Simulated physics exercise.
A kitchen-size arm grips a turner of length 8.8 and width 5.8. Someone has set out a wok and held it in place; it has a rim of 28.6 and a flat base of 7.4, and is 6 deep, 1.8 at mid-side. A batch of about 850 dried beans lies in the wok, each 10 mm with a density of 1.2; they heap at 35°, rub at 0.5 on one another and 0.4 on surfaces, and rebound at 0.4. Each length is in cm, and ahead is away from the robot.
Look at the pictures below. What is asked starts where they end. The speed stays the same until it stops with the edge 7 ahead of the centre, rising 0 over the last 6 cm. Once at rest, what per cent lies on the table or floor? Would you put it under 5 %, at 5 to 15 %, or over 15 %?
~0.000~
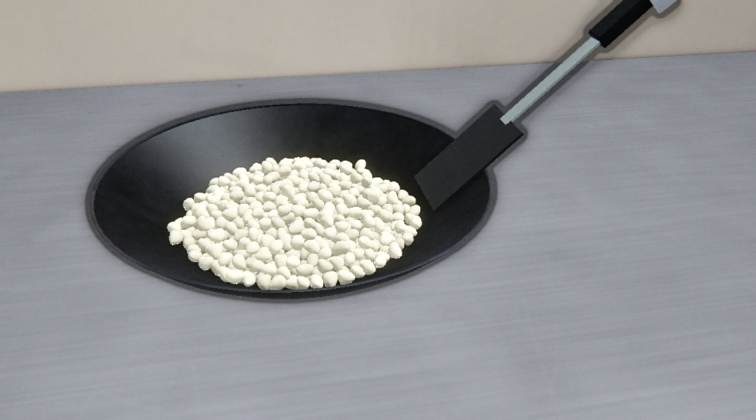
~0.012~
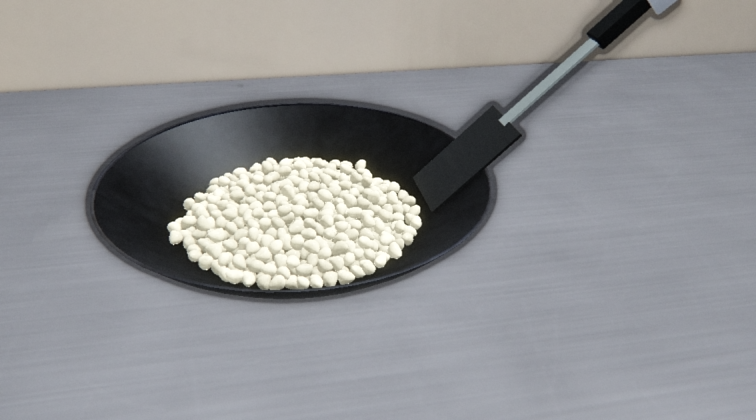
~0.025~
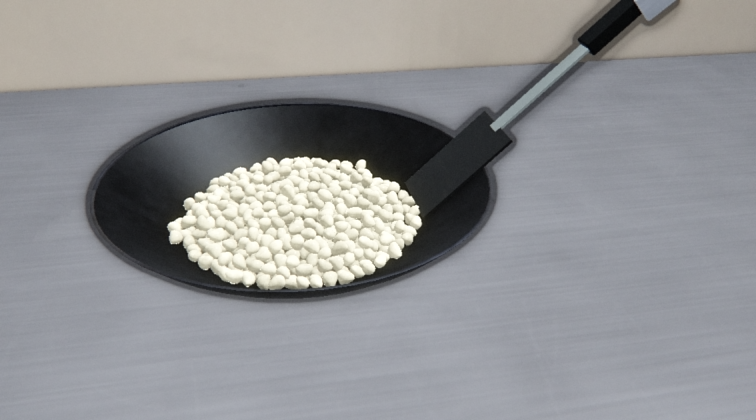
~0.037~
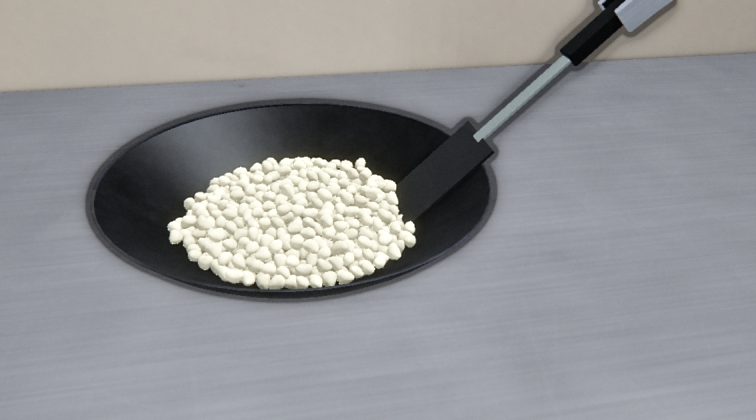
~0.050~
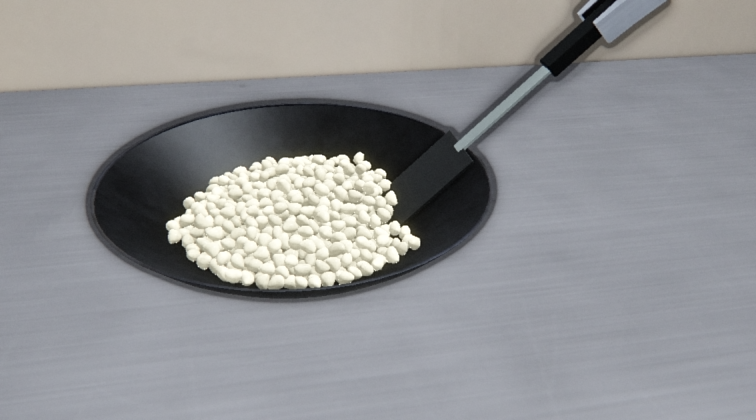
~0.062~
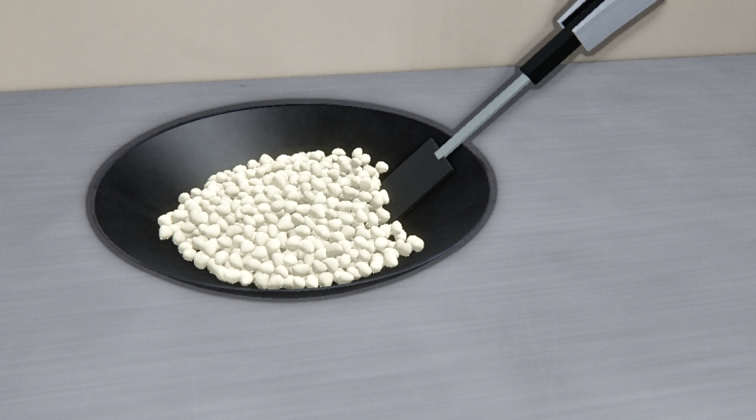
I would say over 15 %.
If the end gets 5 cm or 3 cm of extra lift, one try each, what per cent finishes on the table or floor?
First try around 25 percent, second try around 25 percent.
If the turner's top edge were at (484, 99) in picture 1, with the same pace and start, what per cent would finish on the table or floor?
25 percent or thereabouts.
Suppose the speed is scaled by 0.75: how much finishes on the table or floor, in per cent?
Roughly 10 per cent.
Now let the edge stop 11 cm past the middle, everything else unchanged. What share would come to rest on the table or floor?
Roughly 40 %.
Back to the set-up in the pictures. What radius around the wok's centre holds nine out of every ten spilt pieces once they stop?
About 30 cm.
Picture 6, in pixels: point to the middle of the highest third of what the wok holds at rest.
It is centred near (172, 200).
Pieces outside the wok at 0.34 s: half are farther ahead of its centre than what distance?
Roughly 20 cm.
After 0.09 s, sloping 43°, highest piece 6 above the table; 849 in the wok.
After 0.12 s, sloping 43°, highest piece 7 above the table; 849 in the wok.
After 0.34 s, sloping 43°, highest piece 8 above the table; 687 in the wok, 115 on the table or floor, 47 on the blade or in flight.
After 1.39 s, sloping 43°, highest piece 7 above the table; 684 in the wok, 165 on the table or floor.
In the end, 684 in the wok, 165 on the table or floor. That is 19 % on the table or floor.
